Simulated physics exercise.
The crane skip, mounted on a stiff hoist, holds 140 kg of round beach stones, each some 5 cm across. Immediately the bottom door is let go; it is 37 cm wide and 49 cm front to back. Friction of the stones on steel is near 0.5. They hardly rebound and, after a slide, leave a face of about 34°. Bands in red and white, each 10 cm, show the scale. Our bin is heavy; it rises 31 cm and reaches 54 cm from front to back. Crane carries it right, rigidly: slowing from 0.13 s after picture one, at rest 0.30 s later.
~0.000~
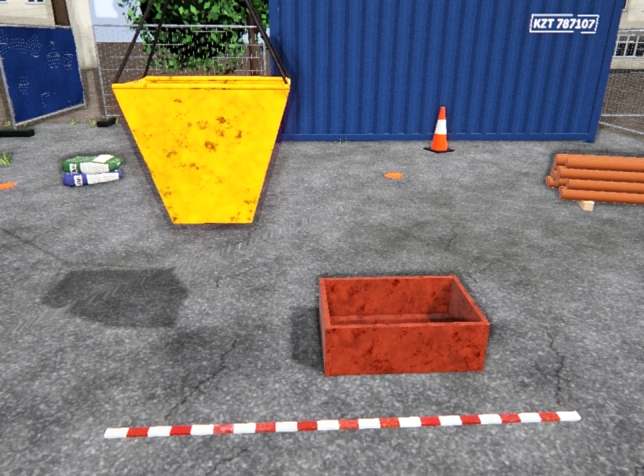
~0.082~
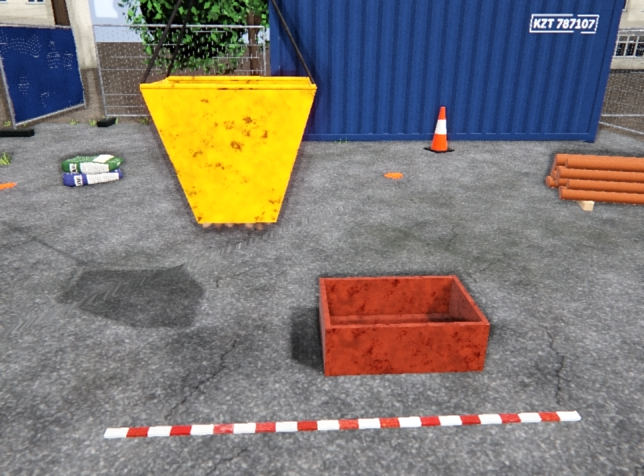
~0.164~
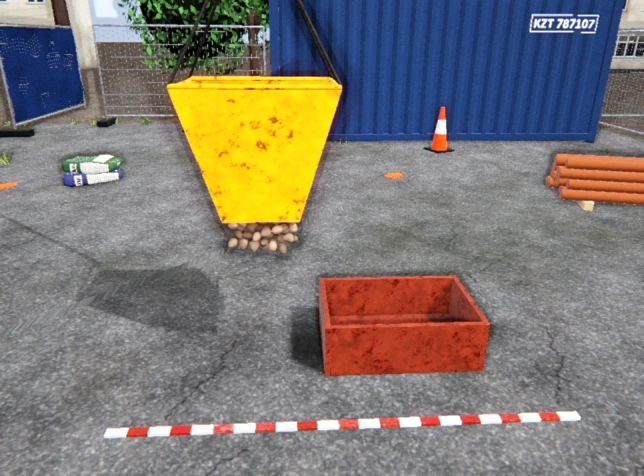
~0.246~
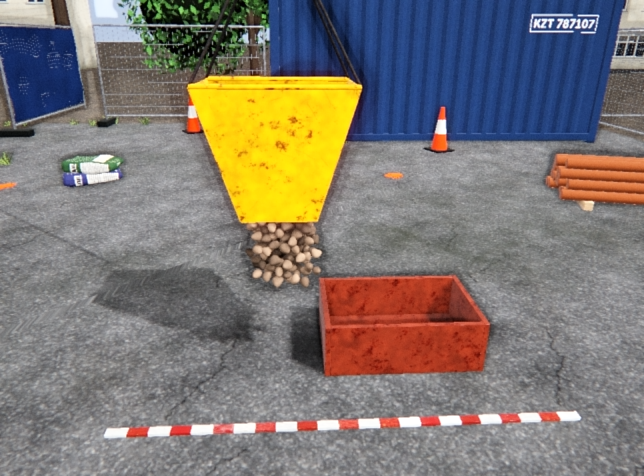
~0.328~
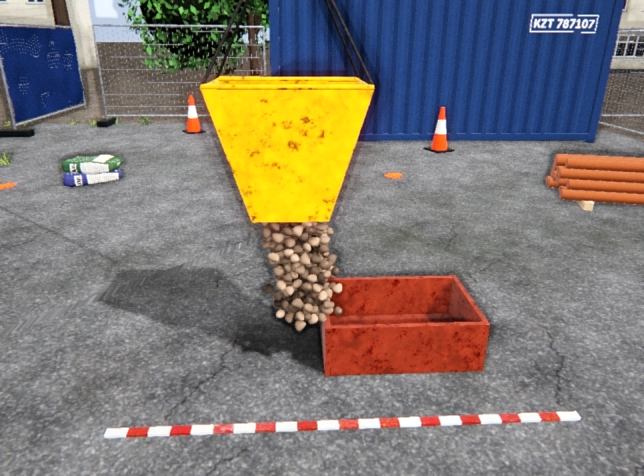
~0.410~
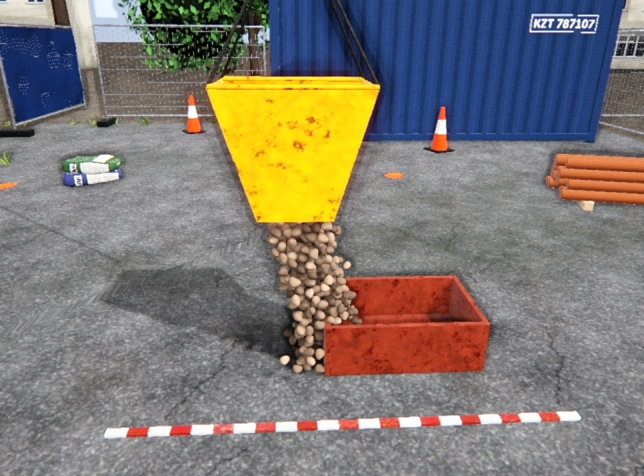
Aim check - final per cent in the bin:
27 percent.
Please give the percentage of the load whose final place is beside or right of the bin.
Around 5 per cent of it.
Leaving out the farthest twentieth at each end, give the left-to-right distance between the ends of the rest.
The stretch runs about 150 cm.
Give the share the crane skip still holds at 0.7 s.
Still inside: Roughly 0 percent.
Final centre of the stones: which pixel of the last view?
Middle of load approx at pixel (298, 340).
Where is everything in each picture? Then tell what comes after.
The outlet is at (212, 213); nothing has dropped yet, in the first frame.
The outlet is at (237, 213); 6 % is out, in the second frame.
Outlet at (261, 212), the stream shows down to (269, 233); 80 % still inside, in the third frame.
Outlet at (279, 212), the stream shows down to (290, 265); 62 % still inside, in the fourth frame.
Outlet at (290, 212), the stream shows down to (304, 298); 40 % still inside, in the fifth frame.
Outlet at (295, 212), the stream shows down to (315, 297); 18 % still inside, in the sixth frame.
After 0.7 s, 0 % in the crane skip, 70 % falling or lying left of the bin, 27 % falling or lying in the bin, 2 % falling or lying beside or right of the bin; the stones farthest right are at (448, 326).
After 1.1 s, 0 % in the crane skip, 68 % falling or lying left of the bin, 27 % falling or lying in the bin, 4 % falling or lying beside or right of the bin; the stones farthest right are at (460, 333).
After 1.7 s, 0 % in the crane skip, 68 % falling or lying left of the bin, 27 % falling or lying in the bin, 4 % falling or lying beside or right of the bin; the stones farthest right are at (459, 333).
After 2.6 s, 0 % in the crane skip, 68 % falling or lying left of the bin, 27 % falling or lying in the bin, 4 % falling or lying beside or right of the bin; the stones farthest right are at (459, 333).
After 4.5 s, 0 % in the crane skip, 68 % left of the bin, 27 % in the bin, 4 % beside or right of the bin; the stones farthest right are at (459, 333).
